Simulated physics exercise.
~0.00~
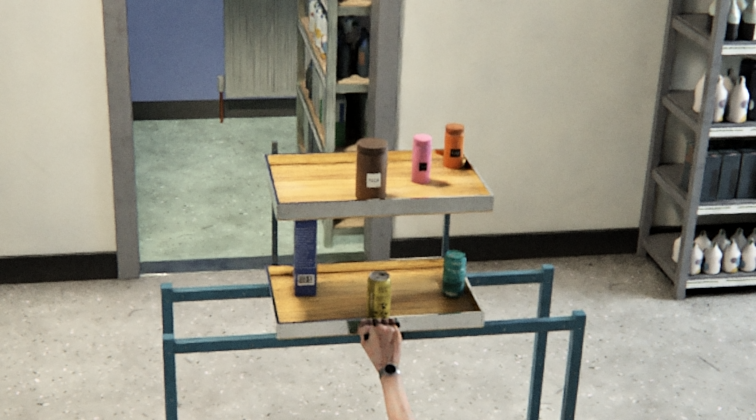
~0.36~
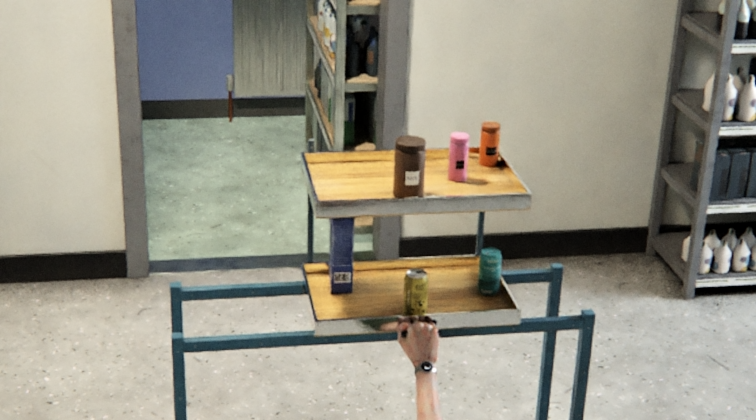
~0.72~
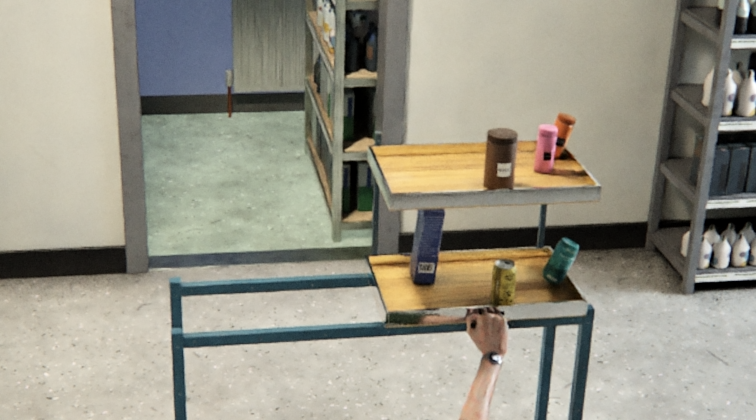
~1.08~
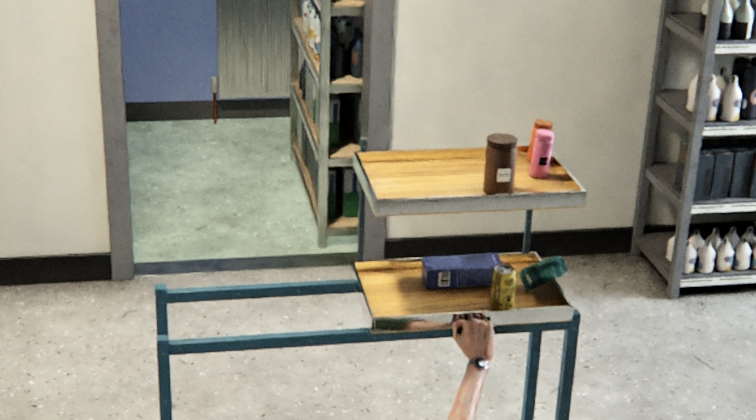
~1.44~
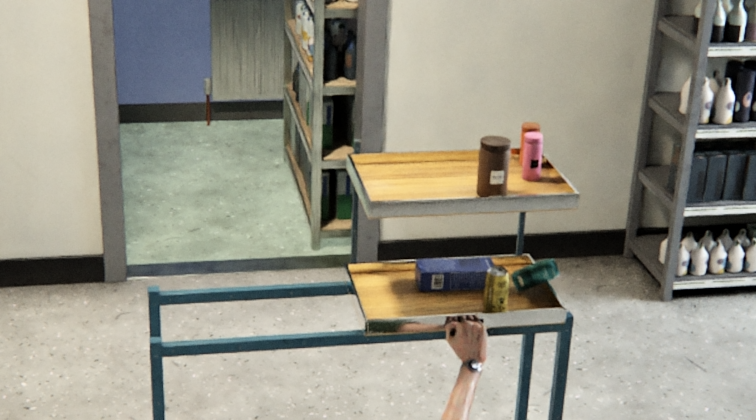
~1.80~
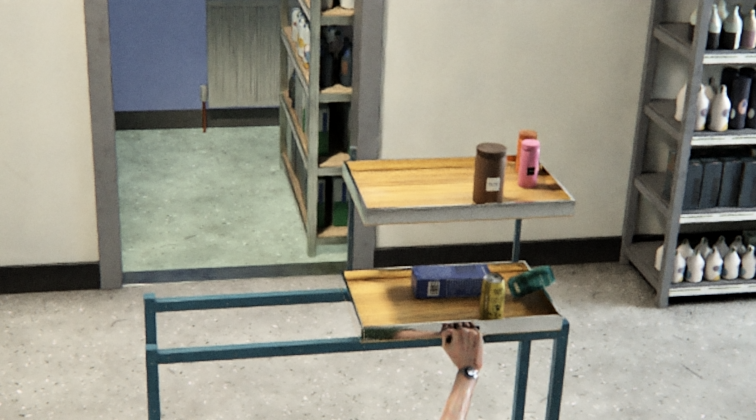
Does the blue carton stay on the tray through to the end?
Yes, the blue carton remains aboard, lying on its side on the lower level of the tray.
The clip shows a hand pushing a two-level tray of containers to the right along a teal frame. The blue carton and turquoise can tip over and end lying on the lower level, while the yellow can, brown jar and pink shaker finish upright.
